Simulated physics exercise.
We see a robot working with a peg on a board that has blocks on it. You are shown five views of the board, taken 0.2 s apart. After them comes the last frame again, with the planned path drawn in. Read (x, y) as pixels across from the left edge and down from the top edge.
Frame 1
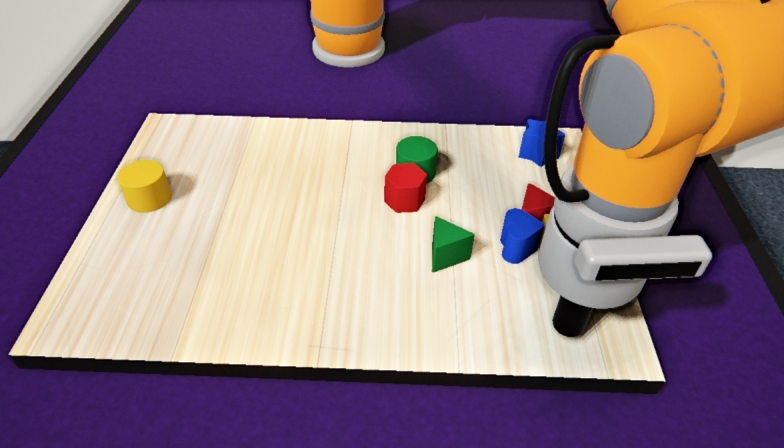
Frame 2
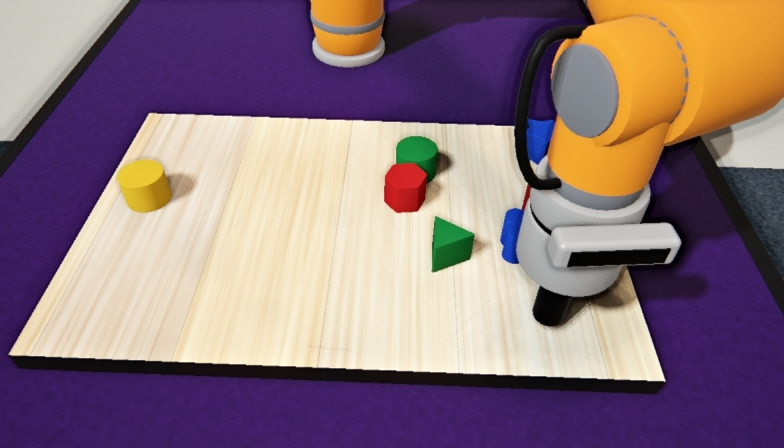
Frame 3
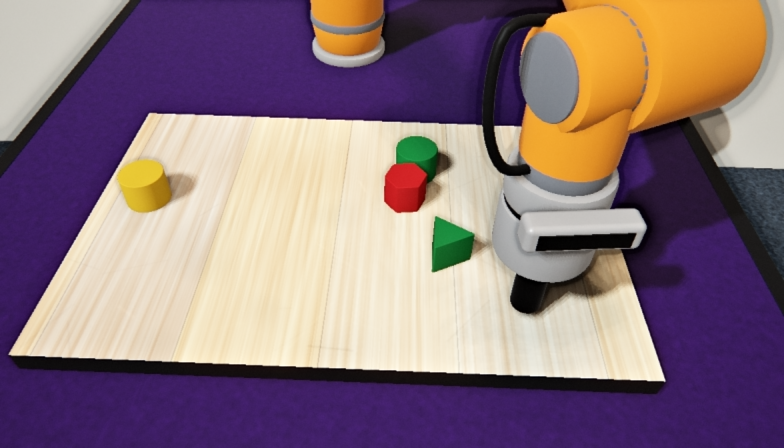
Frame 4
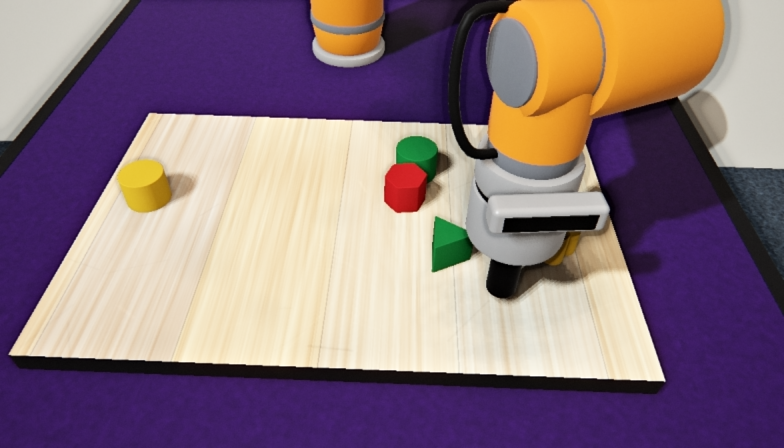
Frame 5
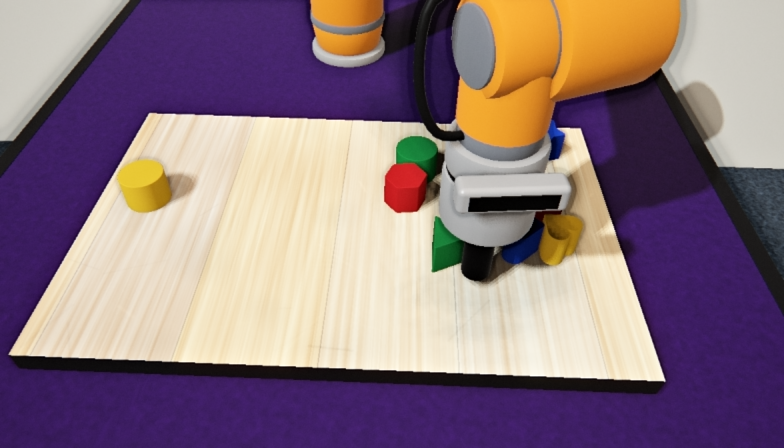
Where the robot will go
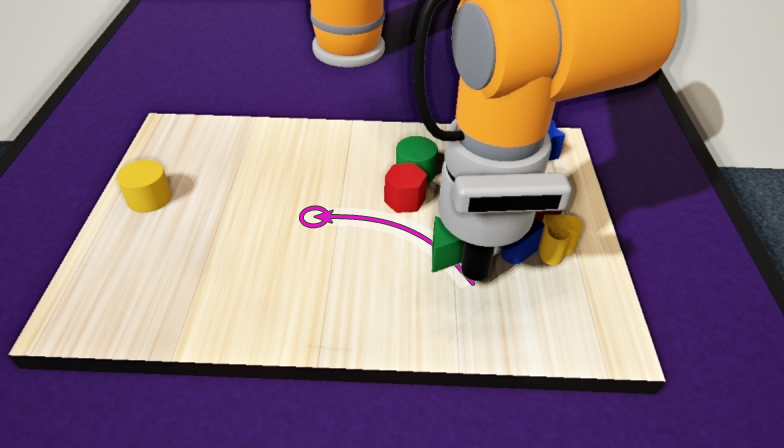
At the start, an orange and gray robot arm holds a black peg near the right edge of a wooden board scattered with colored blocks. The arm moves steadily left and slightly away from the viewer, bringing the peg beside the green triangular block, while the red and green blocks stay still.
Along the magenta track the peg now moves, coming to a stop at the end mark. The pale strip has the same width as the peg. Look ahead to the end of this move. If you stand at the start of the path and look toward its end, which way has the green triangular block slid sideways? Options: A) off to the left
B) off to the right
Option B.
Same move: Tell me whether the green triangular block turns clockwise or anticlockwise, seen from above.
Bird's-eye view: Clockwise.
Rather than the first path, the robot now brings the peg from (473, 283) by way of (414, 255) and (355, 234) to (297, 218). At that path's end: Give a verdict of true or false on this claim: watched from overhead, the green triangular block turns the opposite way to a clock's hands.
My answer: False.
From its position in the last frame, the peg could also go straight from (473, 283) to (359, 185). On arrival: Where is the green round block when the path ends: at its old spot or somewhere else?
It will end up elsewhere.
The drawn path runs from (473, 283) by way of (431, 242) and (376, 220) to (314, 217).
The first path, step by step. One third of the way, peg (431, 230); green triangular block (411, 205), turned 25° anticlockwise.
Two thirds of the way, peg (376, 208); red six-sided block (402, 171), turned 25° clockwise; green triangular block (360, 180).
At the end, peg (313, 205); red six-sided block (402, 171), turned 25° clockwise; green triangular block (344, 174), turned 30° clockwise; blue heart not moved.
